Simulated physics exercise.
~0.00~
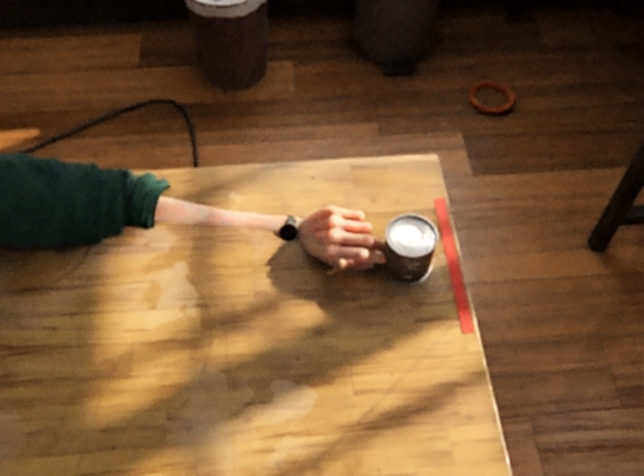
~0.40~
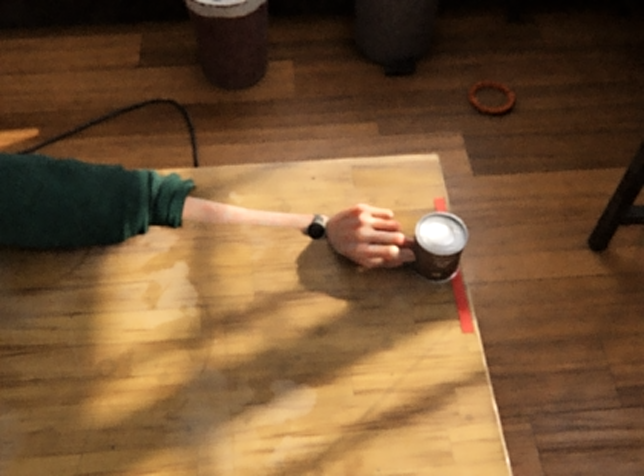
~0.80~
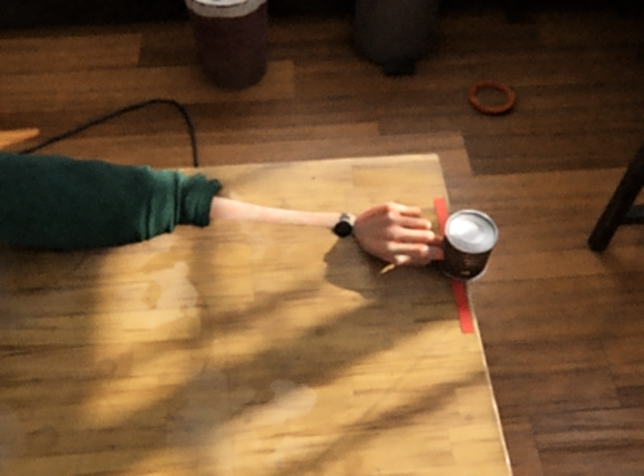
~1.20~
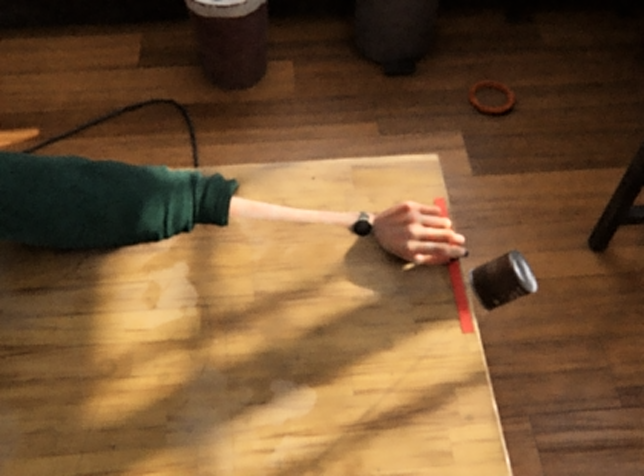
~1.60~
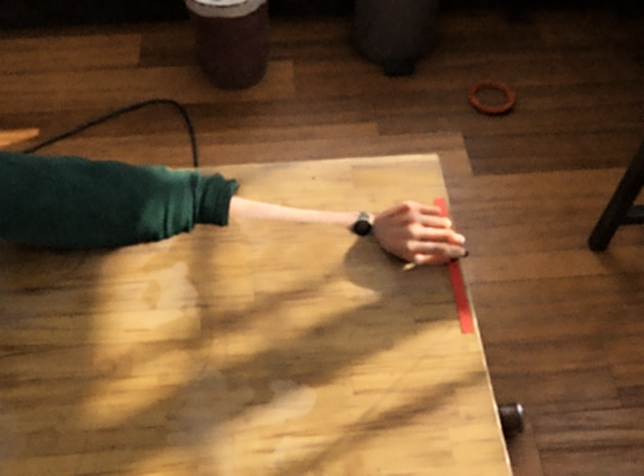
A brown pot with a pale lid slid right across a wooden table, pushed by a hand in a green sleeve, crossed the strip of red tape, then tipped over the edge and fell towards the floor while the hand stopped at the tape.
